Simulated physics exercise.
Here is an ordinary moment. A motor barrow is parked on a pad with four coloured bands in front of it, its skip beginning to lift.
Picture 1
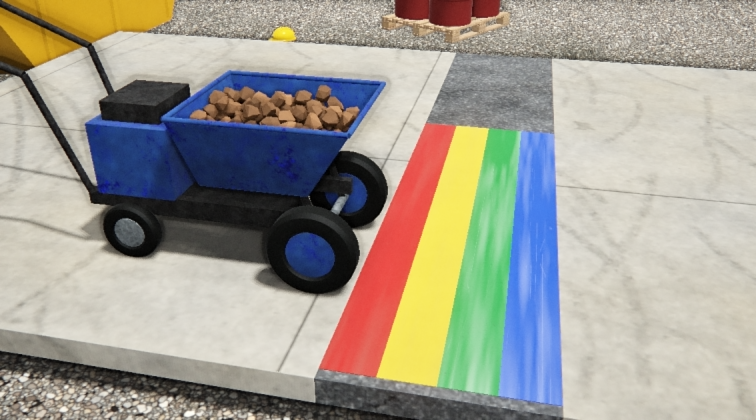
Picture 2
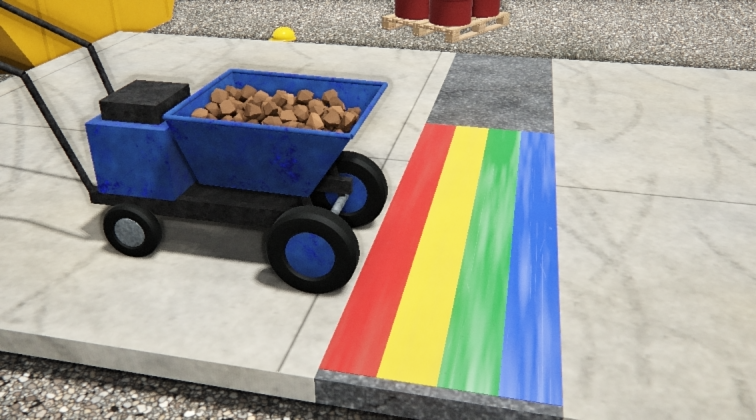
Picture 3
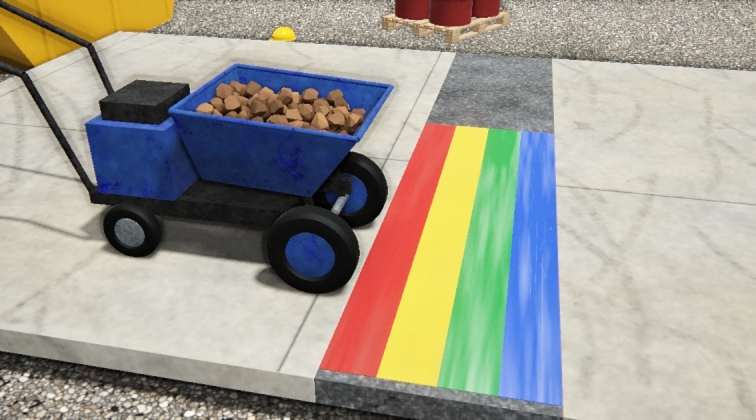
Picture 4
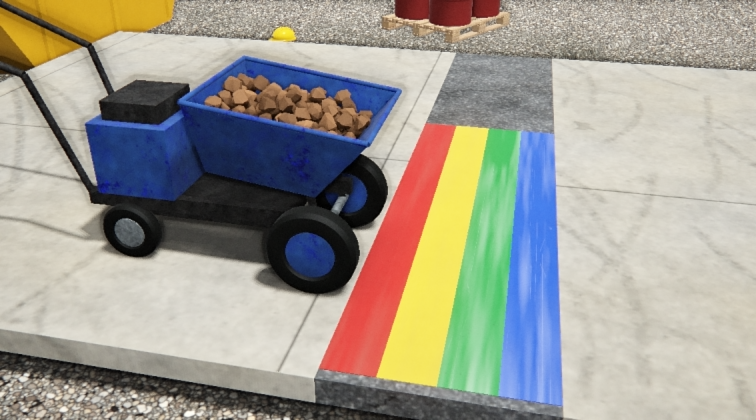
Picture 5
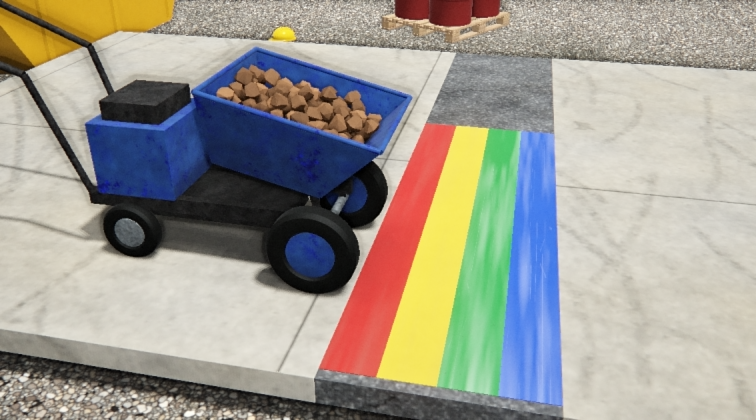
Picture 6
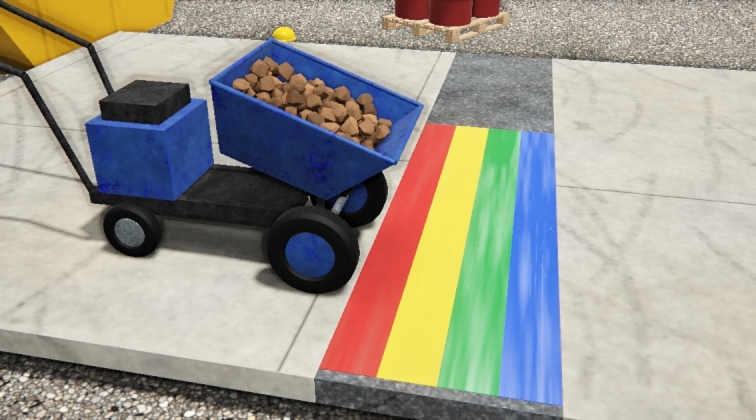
On a paved pad, a blue barrow's skip of brown clods tilts toward four coloured bands.
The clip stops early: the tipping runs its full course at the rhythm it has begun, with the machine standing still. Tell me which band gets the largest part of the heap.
I would say the green band gets the largest part.
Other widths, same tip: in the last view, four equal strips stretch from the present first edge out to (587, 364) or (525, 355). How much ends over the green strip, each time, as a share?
Close to 40 percent, and close to 20 percent.
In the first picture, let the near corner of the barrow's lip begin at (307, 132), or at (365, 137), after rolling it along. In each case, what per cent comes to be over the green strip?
Near 30 % and 20 %.
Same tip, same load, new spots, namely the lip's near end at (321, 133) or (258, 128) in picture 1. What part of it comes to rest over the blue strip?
In order, close to 20 and 0 in a hundred.
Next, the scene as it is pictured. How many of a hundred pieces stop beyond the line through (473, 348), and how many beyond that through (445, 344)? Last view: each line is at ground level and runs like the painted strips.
Roughly 60 per cent, then roughly 70 per cent.
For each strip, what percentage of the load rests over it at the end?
Estimated shares: Red strip 0 %, yellow strip 5 %, green strip 35 %, blue strip 25 %.
Just after the last frame, skip tipped steeply; every one in the skip.
A moment on, skip tipped right over; the larger part in the skip; roughly a quarter over the green strip; about a tenth over the blue strip; just a few off the paint.
Further on, skip tipped right over; roughly a quarter in the skip; just a few over the yellow strip; roughly a third over the green strip; roughly a quarter over the blue strip; about a tenth off the paint.
When it is over, skip tipped right over; roughly a quarter in the skip; not one over the red strip; about a tenth over the yellow strip; roughly a third over the green strip; roughly a quarter over the blue strip; about a tenth off the paint.
